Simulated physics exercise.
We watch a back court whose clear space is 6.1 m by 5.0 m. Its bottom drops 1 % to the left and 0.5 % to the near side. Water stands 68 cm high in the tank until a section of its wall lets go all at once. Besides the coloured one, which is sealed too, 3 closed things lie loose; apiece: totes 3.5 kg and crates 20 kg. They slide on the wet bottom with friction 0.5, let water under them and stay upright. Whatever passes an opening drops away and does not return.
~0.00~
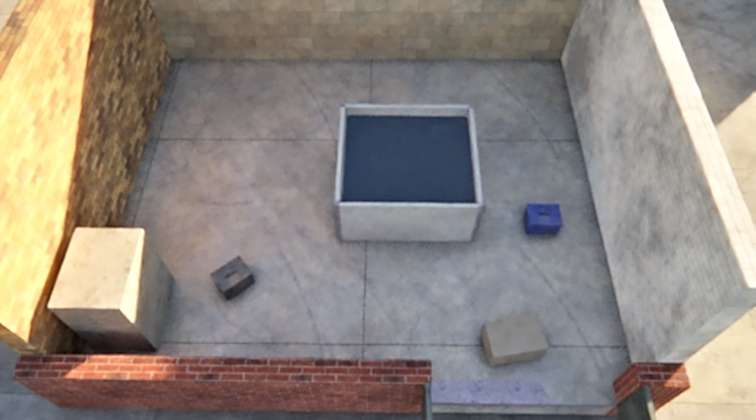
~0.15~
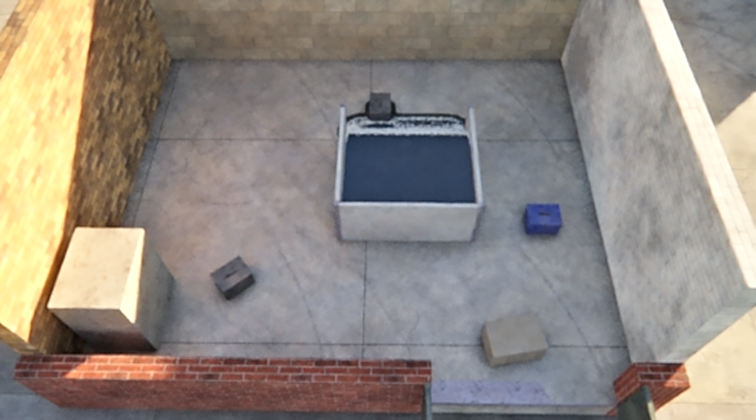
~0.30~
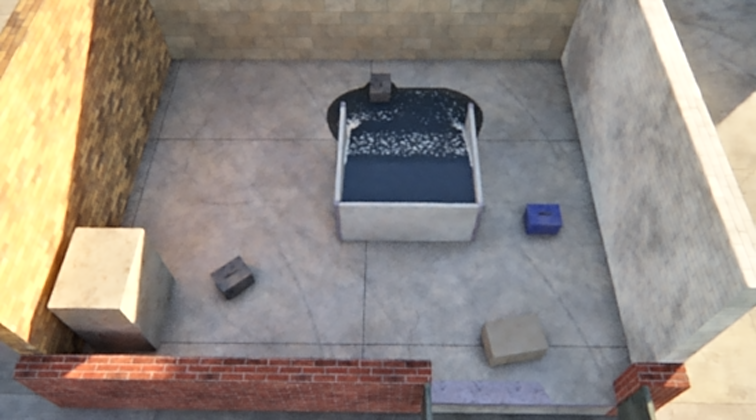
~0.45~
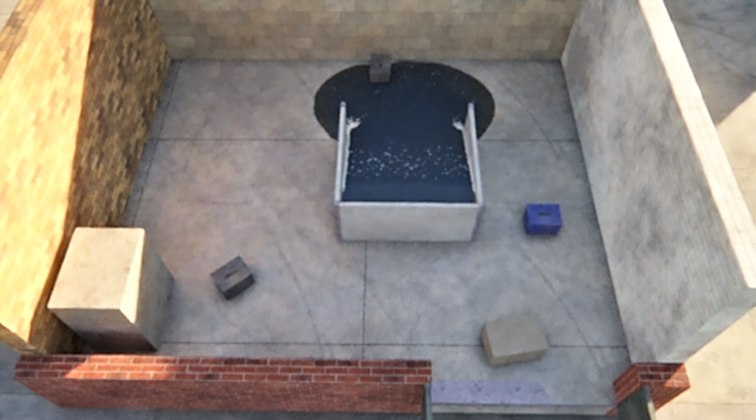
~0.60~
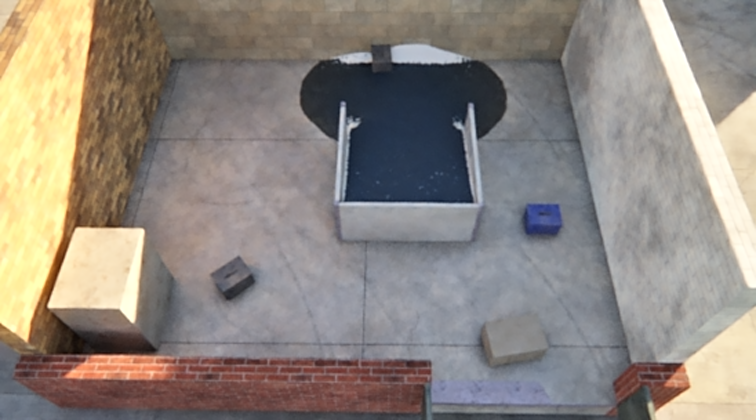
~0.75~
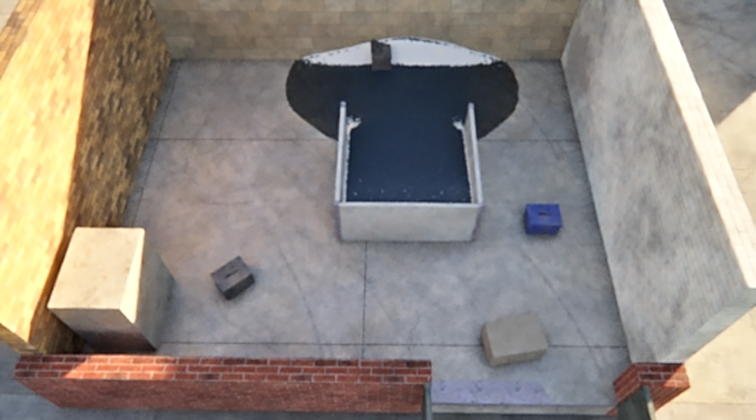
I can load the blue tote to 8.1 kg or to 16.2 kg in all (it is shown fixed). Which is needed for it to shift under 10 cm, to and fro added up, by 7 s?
Verdict: Neither weight holds it.
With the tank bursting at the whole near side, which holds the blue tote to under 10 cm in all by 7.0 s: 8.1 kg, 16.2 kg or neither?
Then the smaller load will do.
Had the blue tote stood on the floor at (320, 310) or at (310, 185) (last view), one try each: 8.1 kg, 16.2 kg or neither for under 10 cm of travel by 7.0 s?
In turn: Only the larger holds; the smaller is enough.
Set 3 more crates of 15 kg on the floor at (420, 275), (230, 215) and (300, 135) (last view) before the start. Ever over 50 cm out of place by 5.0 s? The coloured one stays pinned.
In turn: Under, under, under.
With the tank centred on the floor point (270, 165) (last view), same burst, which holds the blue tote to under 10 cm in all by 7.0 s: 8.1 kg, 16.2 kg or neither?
Then only the larger load is enough.
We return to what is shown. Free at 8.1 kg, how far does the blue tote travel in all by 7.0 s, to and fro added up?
About 250 cm.
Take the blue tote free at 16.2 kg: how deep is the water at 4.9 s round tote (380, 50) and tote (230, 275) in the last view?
Roughly 11 and 2 cm.
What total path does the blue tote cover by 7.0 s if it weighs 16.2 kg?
About 60 cm.
After 1.4 s the blue tote would be 0 cm from its start with 8.1 kg and 0 cm from its start with 16.2 kg; 0 cm of water round it then.
After 3.1 s the blue tote would be 39 cm from its start with 8.1 kg and 8 cm from its start with 16.2 kg; 6 cm of water round it then.
After 4.9 s the blue tote would be 163 cm from its start with 8.1 kg and 62 cm from its start with 16.2 kg; 6 cm of water round it then.
After 7.0 s the blue tote would be 216 cm from its start with 8.1 kg and 62 cm from its start with 16.2 kg; 5 cm of water round it then.
